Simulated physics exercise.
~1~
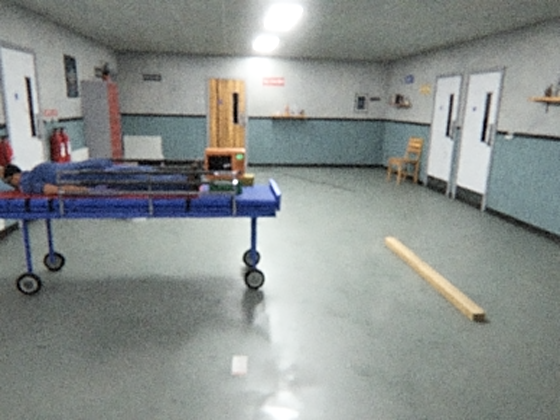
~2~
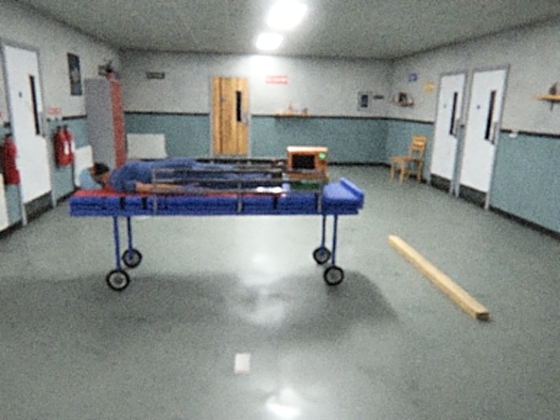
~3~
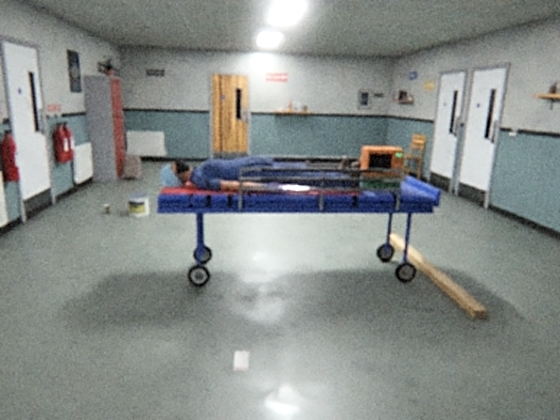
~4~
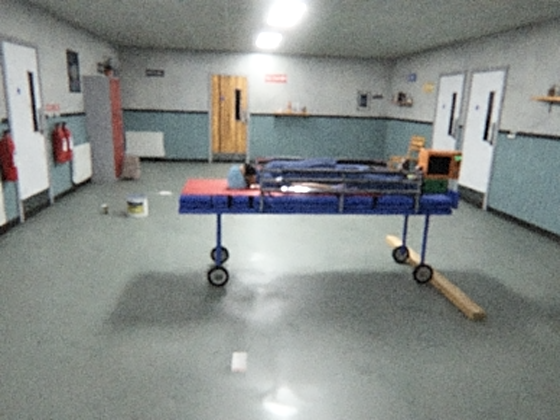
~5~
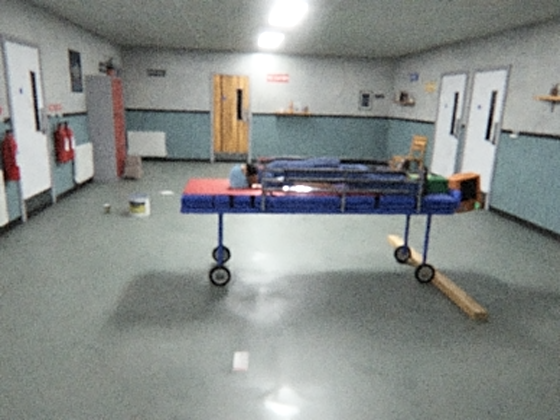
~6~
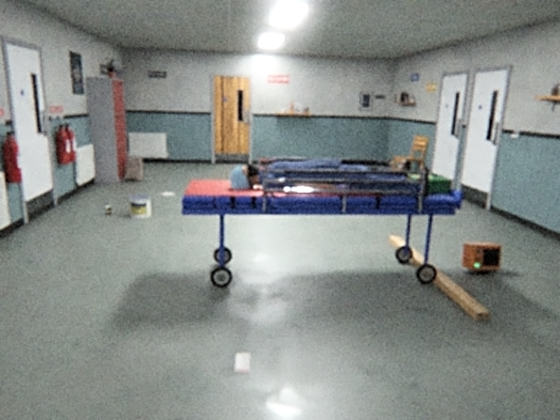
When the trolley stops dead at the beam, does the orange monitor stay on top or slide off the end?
The orange monitor slides off the right end of the trolley, turning over as it drops.
